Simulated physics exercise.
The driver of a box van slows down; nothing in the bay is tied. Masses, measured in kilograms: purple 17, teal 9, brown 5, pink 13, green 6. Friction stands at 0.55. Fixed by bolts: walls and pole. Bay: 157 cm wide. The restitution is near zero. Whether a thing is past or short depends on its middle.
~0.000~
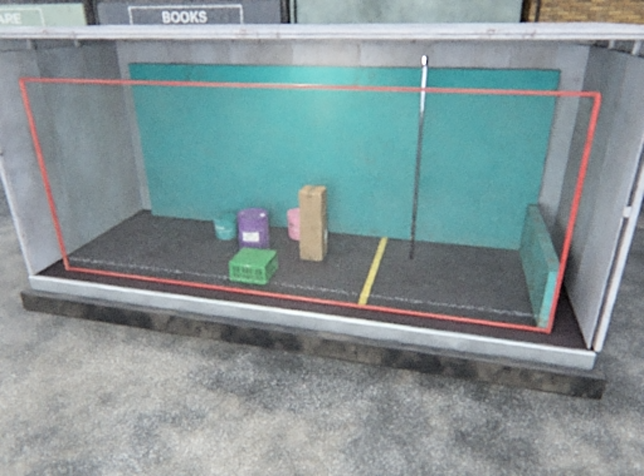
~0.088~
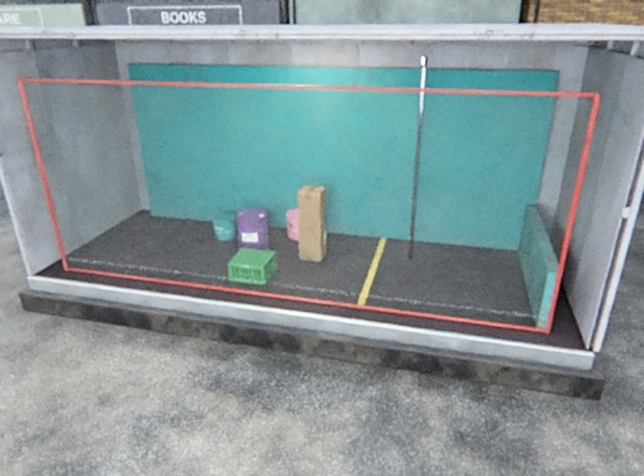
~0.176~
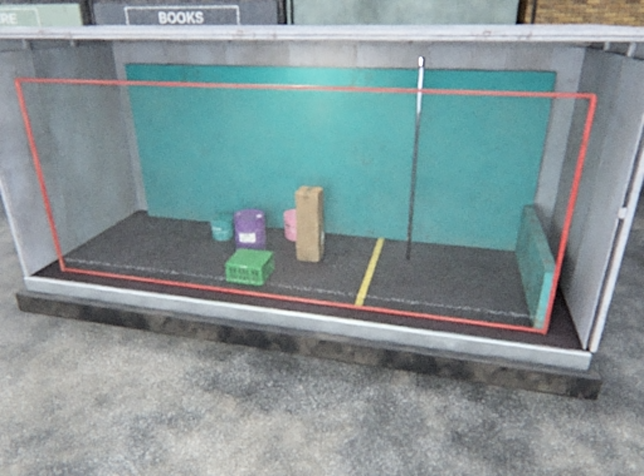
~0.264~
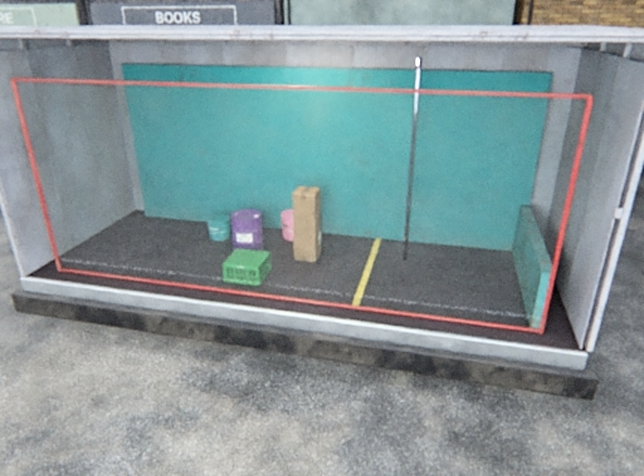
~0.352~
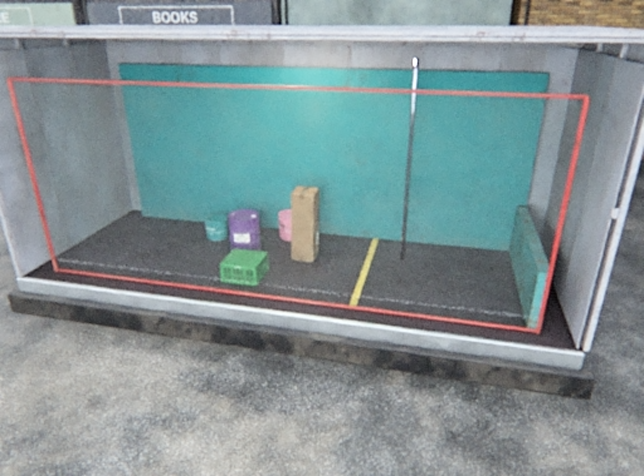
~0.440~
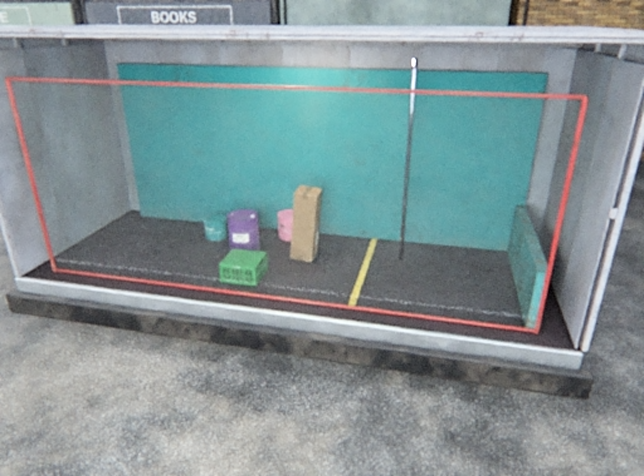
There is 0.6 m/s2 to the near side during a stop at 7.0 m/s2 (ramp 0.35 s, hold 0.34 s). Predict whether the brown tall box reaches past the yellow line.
Prediction: Past the line.
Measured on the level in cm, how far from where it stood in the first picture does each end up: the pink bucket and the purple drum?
Lab note: Pink bucket close to 25, purple drum close to 25.
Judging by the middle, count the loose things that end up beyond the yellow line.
1.
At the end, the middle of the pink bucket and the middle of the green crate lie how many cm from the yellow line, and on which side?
Pink bucket: 80 cm short; green crate: 90 cm short.
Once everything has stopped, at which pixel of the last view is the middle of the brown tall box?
Look roughly at (381, 255) in the final picture.
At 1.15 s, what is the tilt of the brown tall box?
Roughly 90°.
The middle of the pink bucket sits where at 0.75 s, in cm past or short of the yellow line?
Measured short of the mark: Approx. 85 cm.
After 0.75 s the brown tall box is 30 cm short of the yellow line, tilted 55°, near (339, 234) in the last picture's view; the green crate 103 cm short of the yellow line, tilted 0°.
After 1.15 s the brown tall box is 15 cm past the yellow line, tilted 90°, near (381, 255) in the last picture's view; the green crate 91 cm short of the yellow line, tilted 0°.
After 1.65 s the brown tall box is 15 cm past the yellow line, tilted 90°, near (381, 255) in the last picture's view.
When all is still (1.9 s), purple drum stops short of the yellow line; teal bucket stops short of the yellow line; brown tall box crosses the yellow line; pink bucket stops short of the yellow line; green crate stops short of the yellow line.
